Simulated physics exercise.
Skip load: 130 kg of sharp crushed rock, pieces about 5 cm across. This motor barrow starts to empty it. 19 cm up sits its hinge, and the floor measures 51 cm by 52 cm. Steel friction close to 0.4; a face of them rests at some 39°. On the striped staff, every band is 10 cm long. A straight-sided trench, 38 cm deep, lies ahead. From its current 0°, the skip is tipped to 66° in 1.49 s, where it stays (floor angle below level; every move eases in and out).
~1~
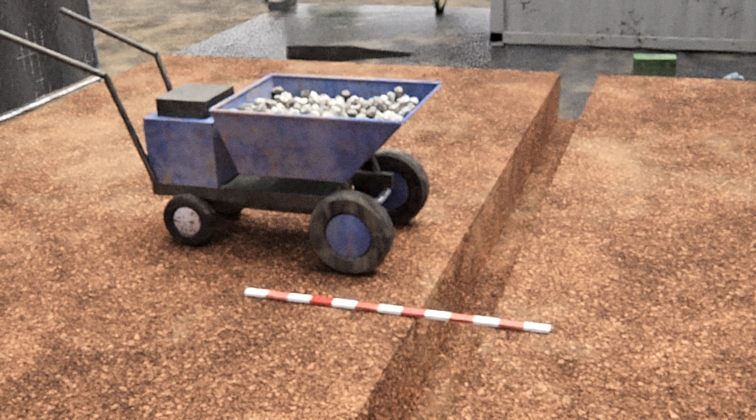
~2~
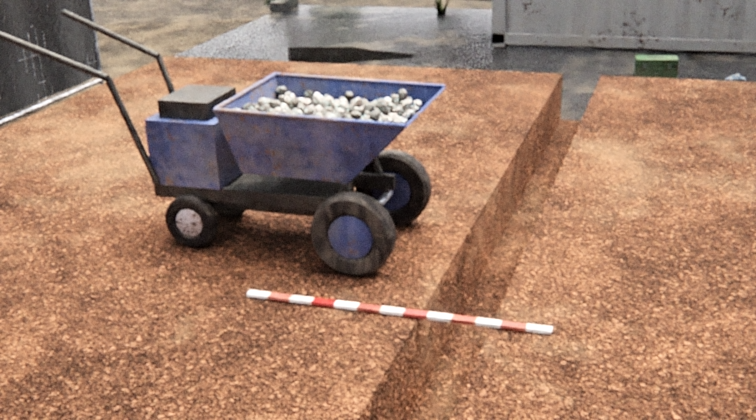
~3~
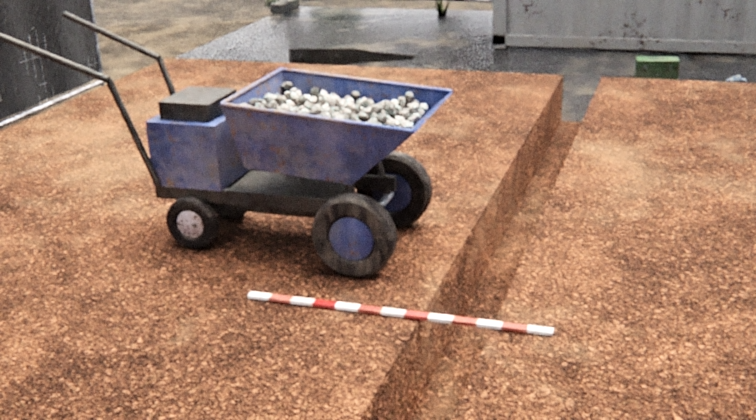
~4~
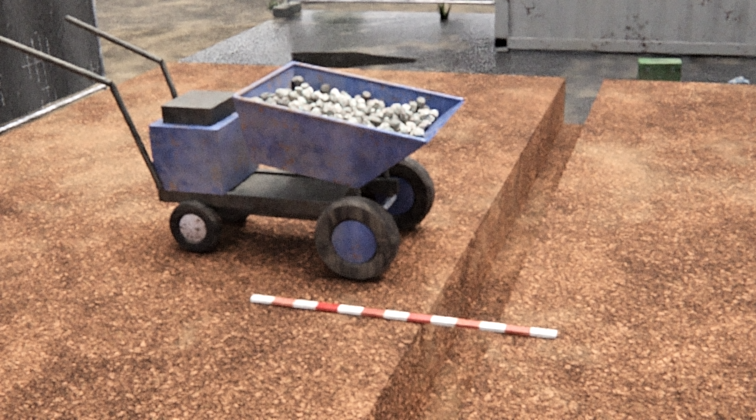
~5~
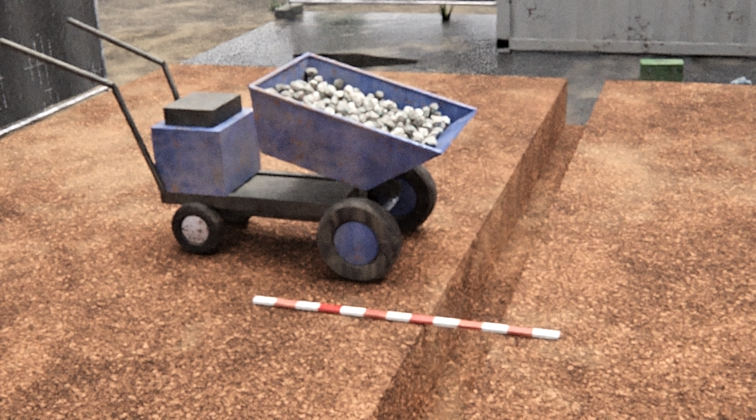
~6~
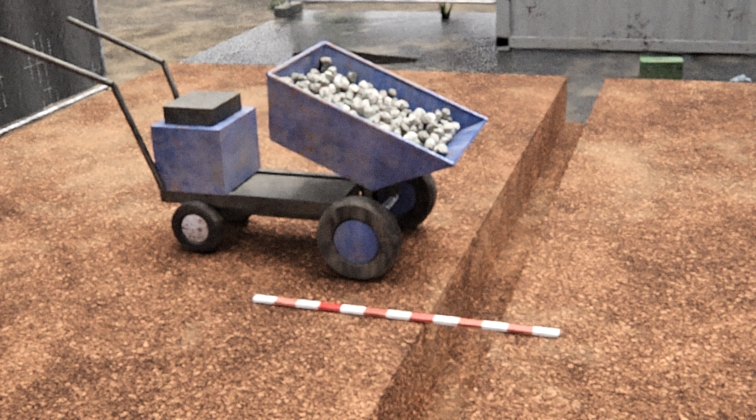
On reddish gravelly ground beside a trench, a blue motor barrow steadily raising the back of its stone-filled skip, front lip dipping rightward.
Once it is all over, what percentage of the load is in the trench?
Roughly 57 percent of the load is in the trench.
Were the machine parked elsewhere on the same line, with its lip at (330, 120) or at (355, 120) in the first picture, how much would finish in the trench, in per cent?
The first start gives about 75 per cent, the second about 90.
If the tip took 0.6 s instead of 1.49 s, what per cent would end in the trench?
Roughly 40 per cent.
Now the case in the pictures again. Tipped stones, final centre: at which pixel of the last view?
Around (515, 310).
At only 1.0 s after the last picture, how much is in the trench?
Close to 5 per cent at that time.
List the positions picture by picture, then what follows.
In the first picture, the skip is at 0°, its lip at (401, 123); the top of the load is at (353, 102).
In the second picture, the skip is at 1°, its lip at (406, 126); the top of the load is at (342, 101).
The third picture shows lip at (413, 132), floor tilted 5°, highest stones at (308, 97).
In the fourth picture, the skip is at 10°, its lip at (426, 142); the top of the load is at (299, 92).
The fifth picture shows lip at (441, 154), floor tilted 16°, highest stones at (309, 84).
In the sixth picture, the skip is at 23°, its lip at (453, 165); the top of the load is at (324, 75).
Then, 0.5 s after the last picture the floor is at 56°, 100 % in the skip; the foremost stones are at (488, 199).
Then, 1.0 s after the last picture the floor is at 66°, 83 % in the skip, 7 % in the trench, 9 % past the trench; the foremost stones are at (568, 268).
Then, 1.3 s after the last picture the floor is at 66°, 49 % in the skip, 17 % in the trench, 34 % past the trench; the foremost stones are at (640, 270).
Then, 3.3 s after the last picture the floor is at 66°, 10 % in the skip, 57 % in the trench, 34 % past the trench; the foremost stones are at (660, 252).
